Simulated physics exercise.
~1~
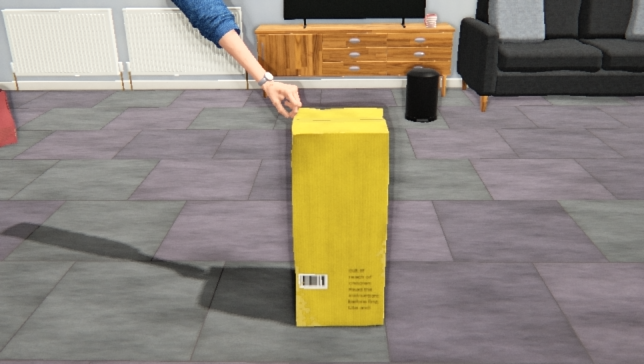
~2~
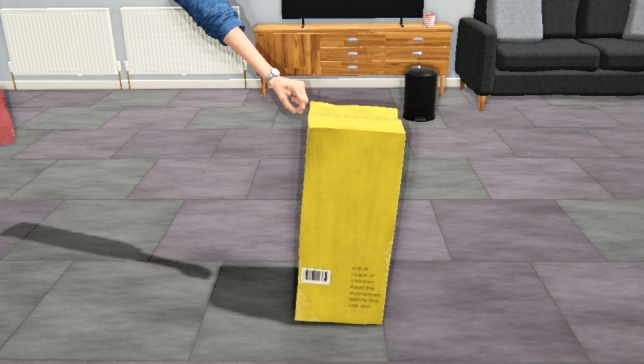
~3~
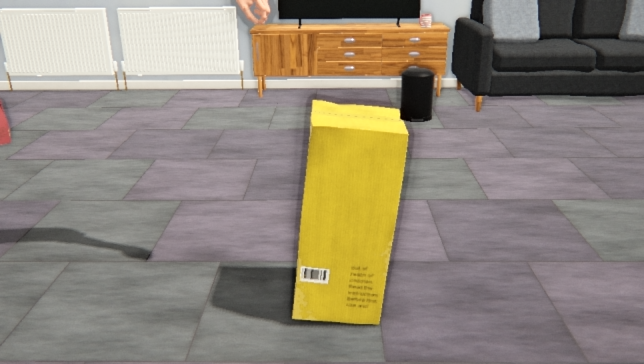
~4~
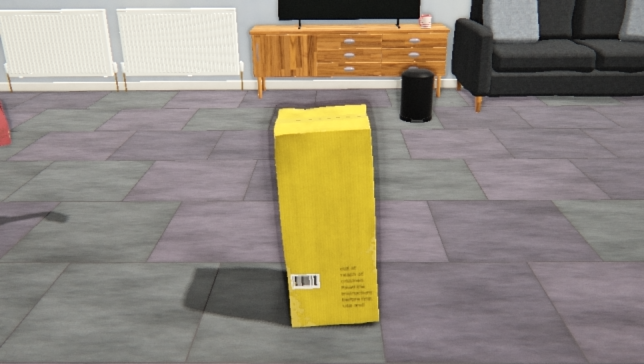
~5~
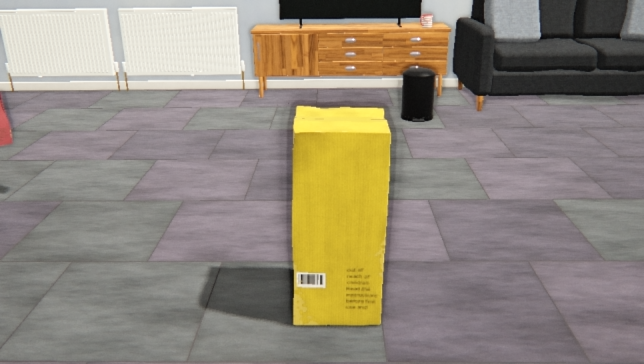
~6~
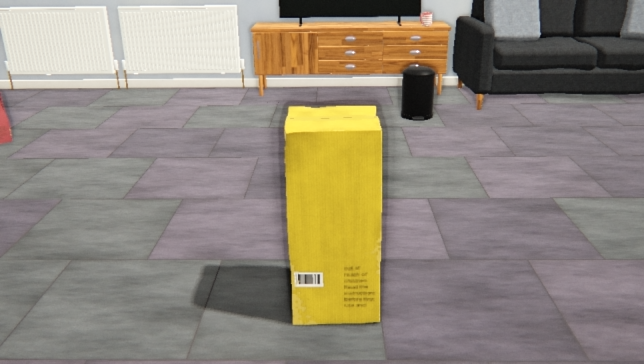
In a living room with grey and purplish floor tiles, seen from the front by a slightly swaying camera, a tall yellow box stands near the middle. Behind it are white radiators, a wooden cabinet, a small black bin and a dark sofa at the right. A hand in a blue sleeve reaches in from the upper left and shoves the top of the box, tipping it slightly right. The hand lets go and withdraws as the box leans, then rocks back to the left. It sways a little more and settles upright, still standing on its base.
